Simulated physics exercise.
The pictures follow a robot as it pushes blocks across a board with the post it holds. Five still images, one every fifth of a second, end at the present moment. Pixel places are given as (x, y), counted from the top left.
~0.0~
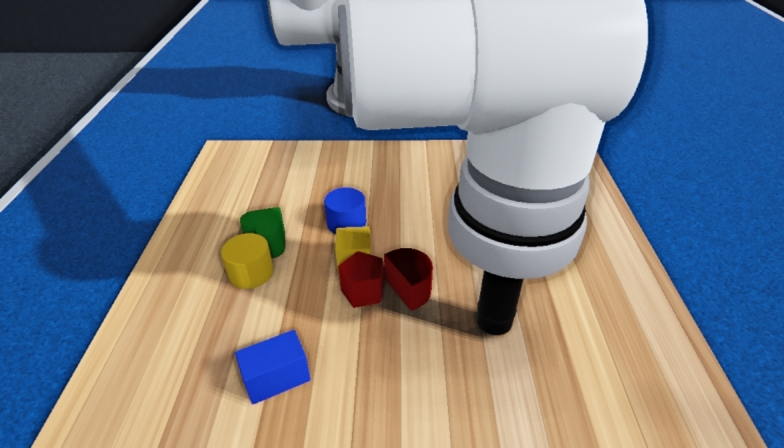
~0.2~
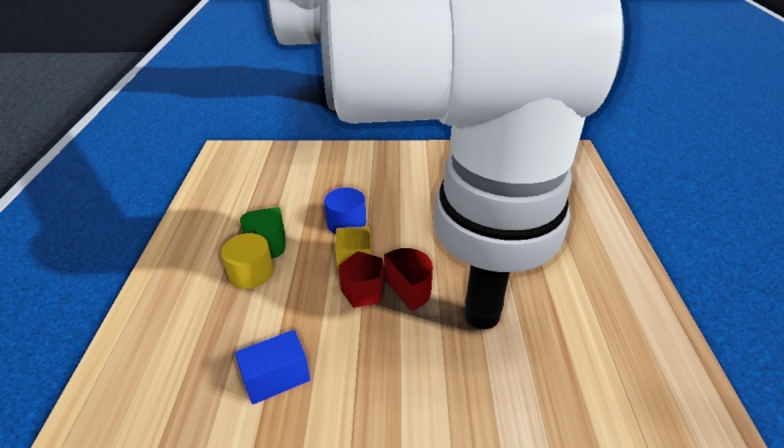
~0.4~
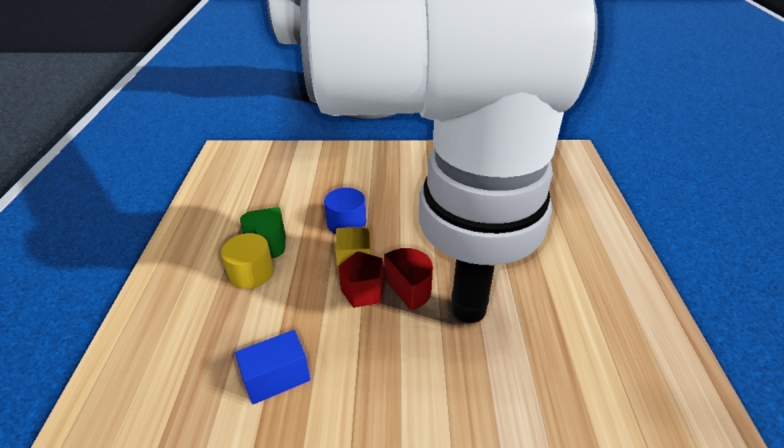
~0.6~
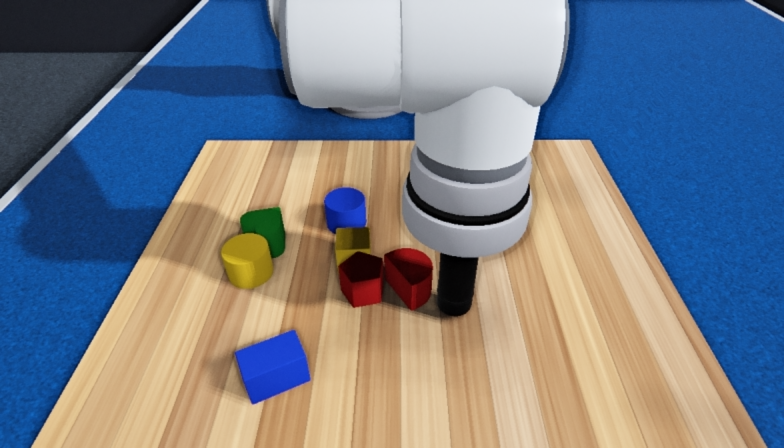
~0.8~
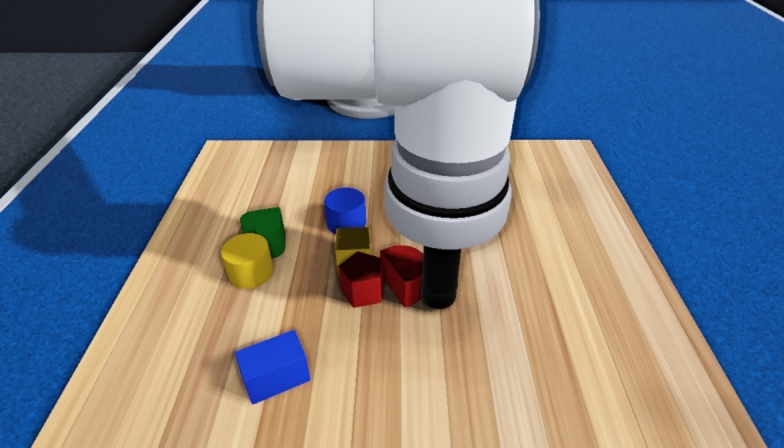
A white robot arm with a black post moved left across a wooden board, past empty space, until it reached a red block and nudged it slightly left, while the other colored blocks stayed still.
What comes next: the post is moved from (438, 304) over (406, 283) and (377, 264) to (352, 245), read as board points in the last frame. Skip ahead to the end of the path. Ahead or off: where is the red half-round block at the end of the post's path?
Answer: Still ahead.
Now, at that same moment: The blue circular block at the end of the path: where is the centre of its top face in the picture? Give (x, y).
I predict (329, 182).
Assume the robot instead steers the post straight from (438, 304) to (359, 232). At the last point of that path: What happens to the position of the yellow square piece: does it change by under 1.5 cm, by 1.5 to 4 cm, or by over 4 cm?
The block shifts between 1.5 and 4 cm.
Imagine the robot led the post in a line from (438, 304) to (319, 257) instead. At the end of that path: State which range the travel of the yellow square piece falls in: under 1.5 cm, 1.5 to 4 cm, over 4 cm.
The yellow square piece moves over 4 cm.
On the path given first. One third of the way, post at (405, 276); yellow square piece at (345, 235); red pentagon at (351, 264), turned 40° anticlockwise; red half-round block at (379, 237), turned 15° clockwise.
Two thirds of the way, post at (376, 257); blue circular block at (340, 194); yellow square piece at (322, 231), turned 10° anticlockwise; red pentagon at (350, 264), turned 45° anticlockwise; red half-round block at (352, 220), turned 15° clockwise.
At the end, post at (352, 238); green heart unmoved; blue circular block at (329, 182); yellow square piece at (305, 227), turned 35° anticlockwise; red pentagon at (350, 264), turned 45° anticlockwise; red half-round block at (323, 206).
